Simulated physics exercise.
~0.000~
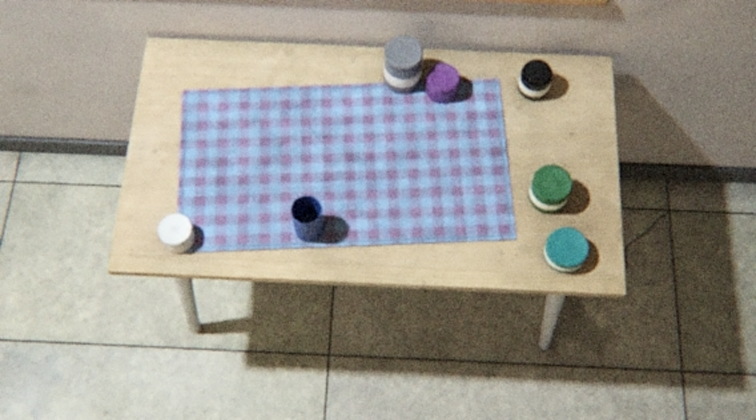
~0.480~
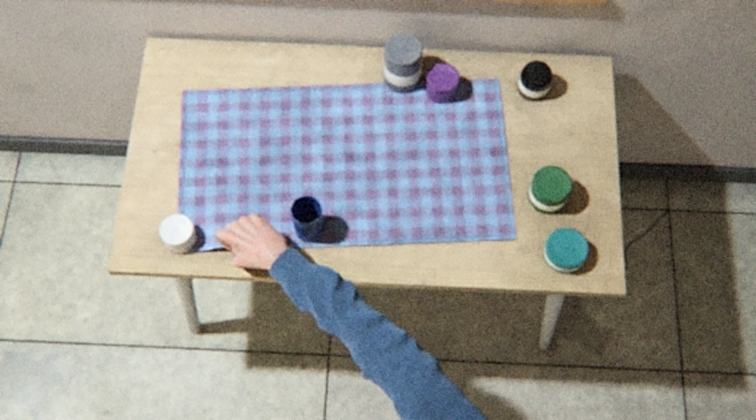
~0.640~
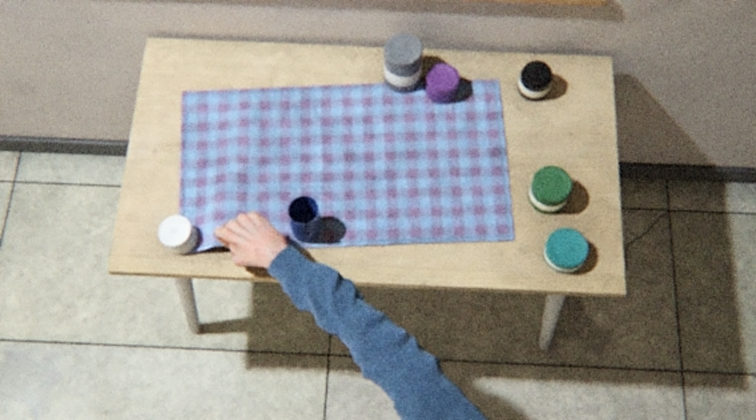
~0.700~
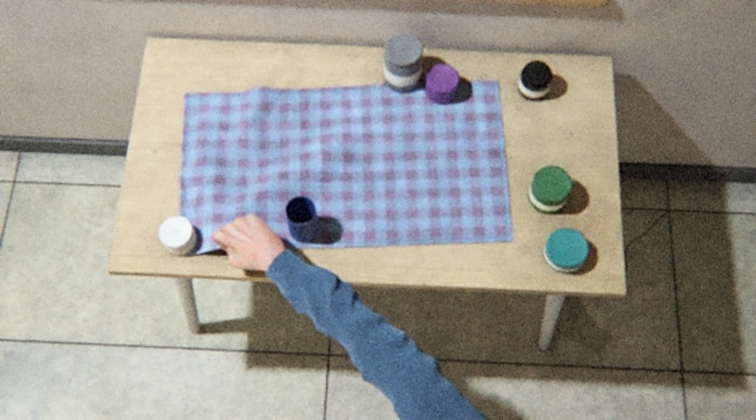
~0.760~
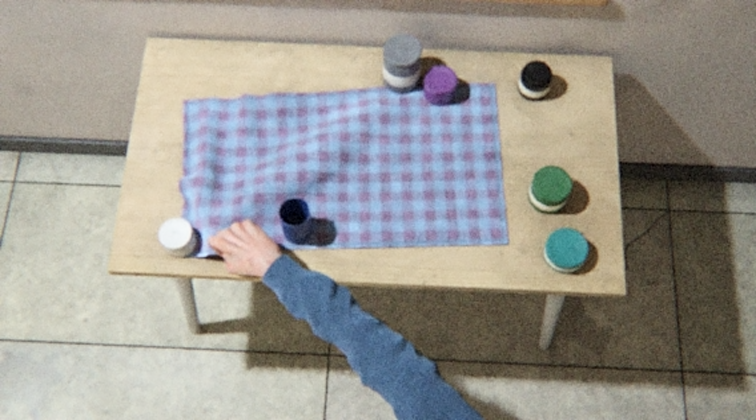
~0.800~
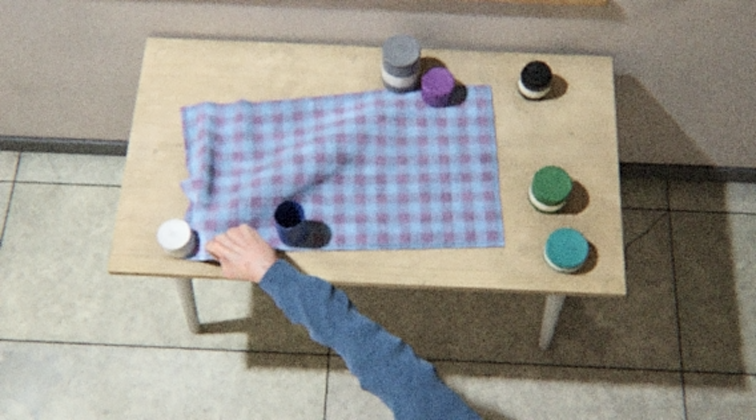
The footage shows a hand gripping the near edge of a checked cloth on a table and drawing it slightly toward the lower left, wrinkling it, while the blue cup shifts left and the purple tub moves a little.
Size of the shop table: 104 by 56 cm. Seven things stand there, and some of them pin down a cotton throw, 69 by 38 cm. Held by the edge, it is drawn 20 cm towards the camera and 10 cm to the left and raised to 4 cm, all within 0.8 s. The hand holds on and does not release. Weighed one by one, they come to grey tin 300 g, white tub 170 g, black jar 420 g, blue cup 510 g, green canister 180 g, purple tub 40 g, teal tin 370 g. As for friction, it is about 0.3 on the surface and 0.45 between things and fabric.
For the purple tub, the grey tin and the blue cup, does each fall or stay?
The purple tub stays, the grey tin stays, the blue cup falls.
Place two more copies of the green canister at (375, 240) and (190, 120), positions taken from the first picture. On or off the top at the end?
Log, listed order - lost / kept.
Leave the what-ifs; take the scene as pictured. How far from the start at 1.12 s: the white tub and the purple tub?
I'd put the white tub at some 6 centimetres and the purple tub at some 15 centimetres.
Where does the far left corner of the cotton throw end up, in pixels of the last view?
It ends up approximately at (160, 172).
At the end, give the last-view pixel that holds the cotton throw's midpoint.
(242, 254) or thereabouts.
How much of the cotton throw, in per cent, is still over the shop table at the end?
Near 65 in a hundred.
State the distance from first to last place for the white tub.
White tub 6 cm.
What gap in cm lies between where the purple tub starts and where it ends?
Roughly purple tub 30 cm.
After 1.0 s, 100 % of the cotton throw is still over the top; blue cup 9 cm off its start, purple tub 8 cm off its start, grey tin 2 cm off its start.
After 1.1 s, 90 % of the cotton throw is still over the top; purple tub 15 cm off its start, blue cup 15 cm off its start, grey tin 2 cm off its start.
After 1.3 s, 80 % of the cotton throw is still over the top; blue cup 22 cm off its start at (236, 306), purple tub 21 cm off its start at (359, 118), grey tin 2 cm off its start at (396, 53).
After 1.4 s, 65 % of the cotton throw is still over the top; blue cup over the edge, purple tub 28 cm off its start, grey tin 2 cm off its start.
After 3.0 s, 65 % of the cotton throw is still over the top; blue cup over the edge, purple tub 29 cm off its start at (349, 163), grey tin 2 cm off its start at (396, 53), white tub 7 cm off its start at (155, 257).
